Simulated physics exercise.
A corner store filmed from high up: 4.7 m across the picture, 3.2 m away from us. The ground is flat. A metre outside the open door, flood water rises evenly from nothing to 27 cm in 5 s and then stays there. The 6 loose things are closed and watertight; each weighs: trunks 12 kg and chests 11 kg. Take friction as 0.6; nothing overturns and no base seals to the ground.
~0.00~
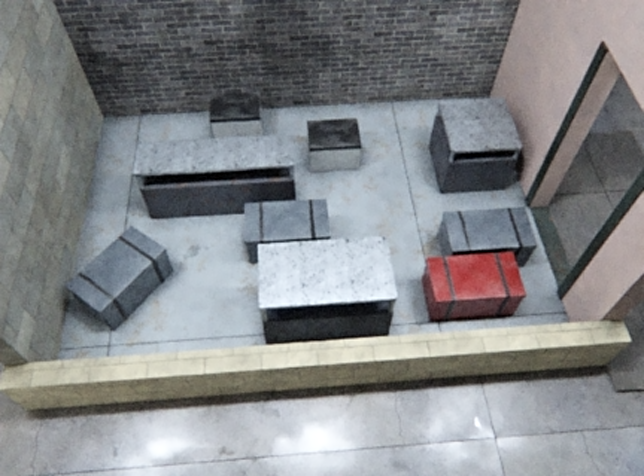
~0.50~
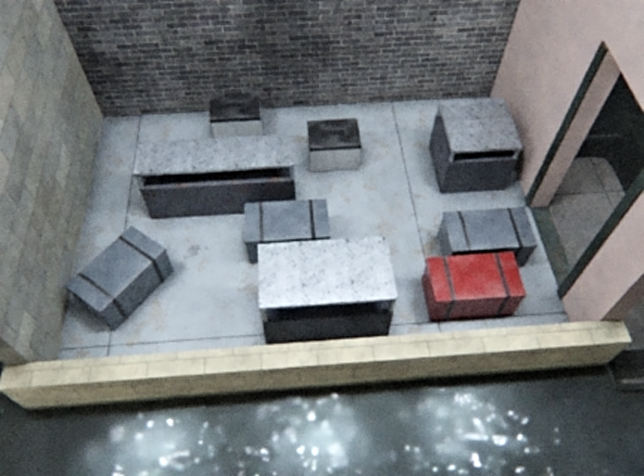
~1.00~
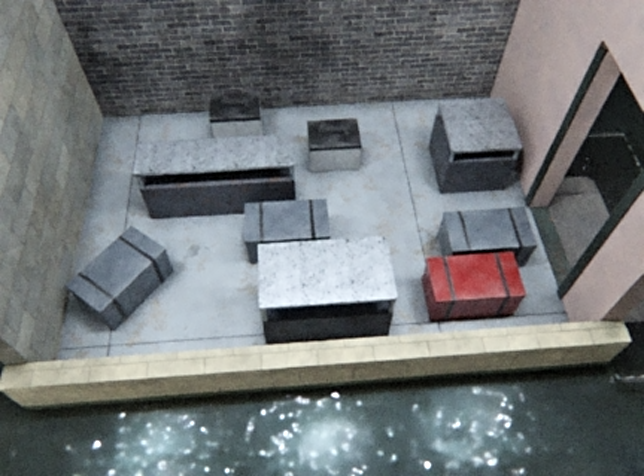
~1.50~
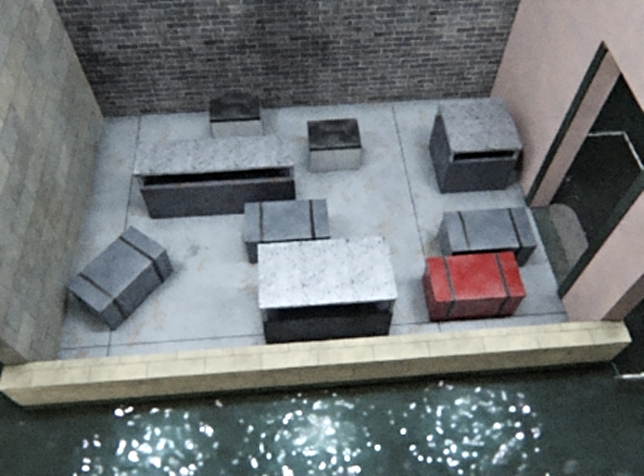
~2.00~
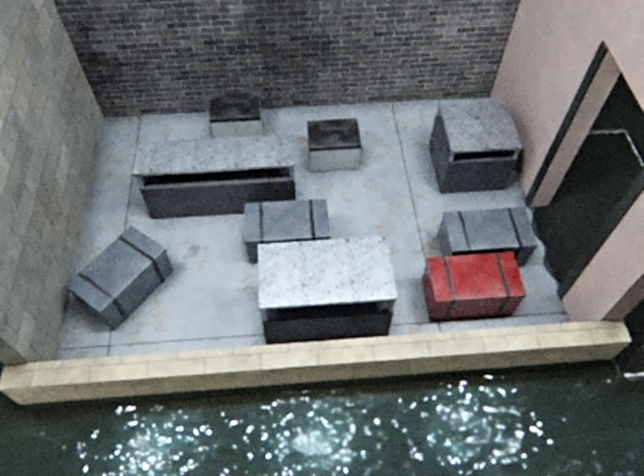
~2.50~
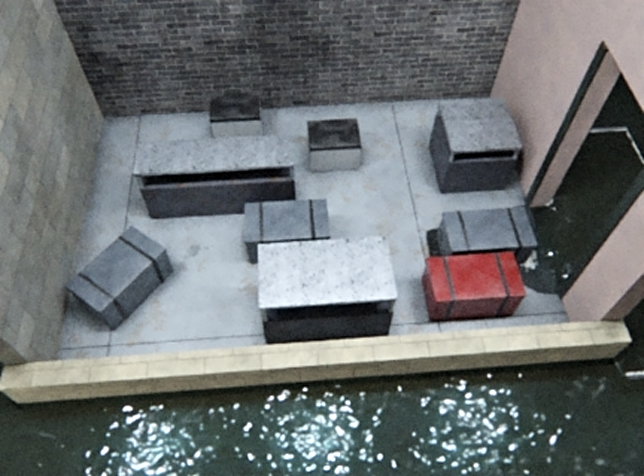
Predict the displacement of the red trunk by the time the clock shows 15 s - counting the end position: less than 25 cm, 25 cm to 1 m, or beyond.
The red trunk gets carried off.
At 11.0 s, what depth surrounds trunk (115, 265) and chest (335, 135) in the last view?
Roughly 17 and 7 cm.
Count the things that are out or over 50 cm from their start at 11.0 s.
By then 5.
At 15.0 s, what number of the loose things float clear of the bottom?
I count 6.
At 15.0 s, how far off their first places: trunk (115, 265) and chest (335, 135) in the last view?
In that order: 100 cm, 150 cm.
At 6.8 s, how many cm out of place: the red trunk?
Roughly 40 cm by then.
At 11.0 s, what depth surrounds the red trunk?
About 9 cm.
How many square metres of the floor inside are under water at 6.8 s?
About 12.0 m2.
After 3.5 s the red trunk is near (469, 280), 0.1 m from its start, aground; 0 afloat.
After 6.8 s the red trunk is near (437, 275), 0.4 m from its start, afloat; 4 afloat.
After 11.0 s the red trunk is near (242, 108), 3.0 m from its start, afloat; 6 afloat.
After 15.0 s the red trunk is near (233, 119), 2.9 m from its start, afloat; 6 afloat.
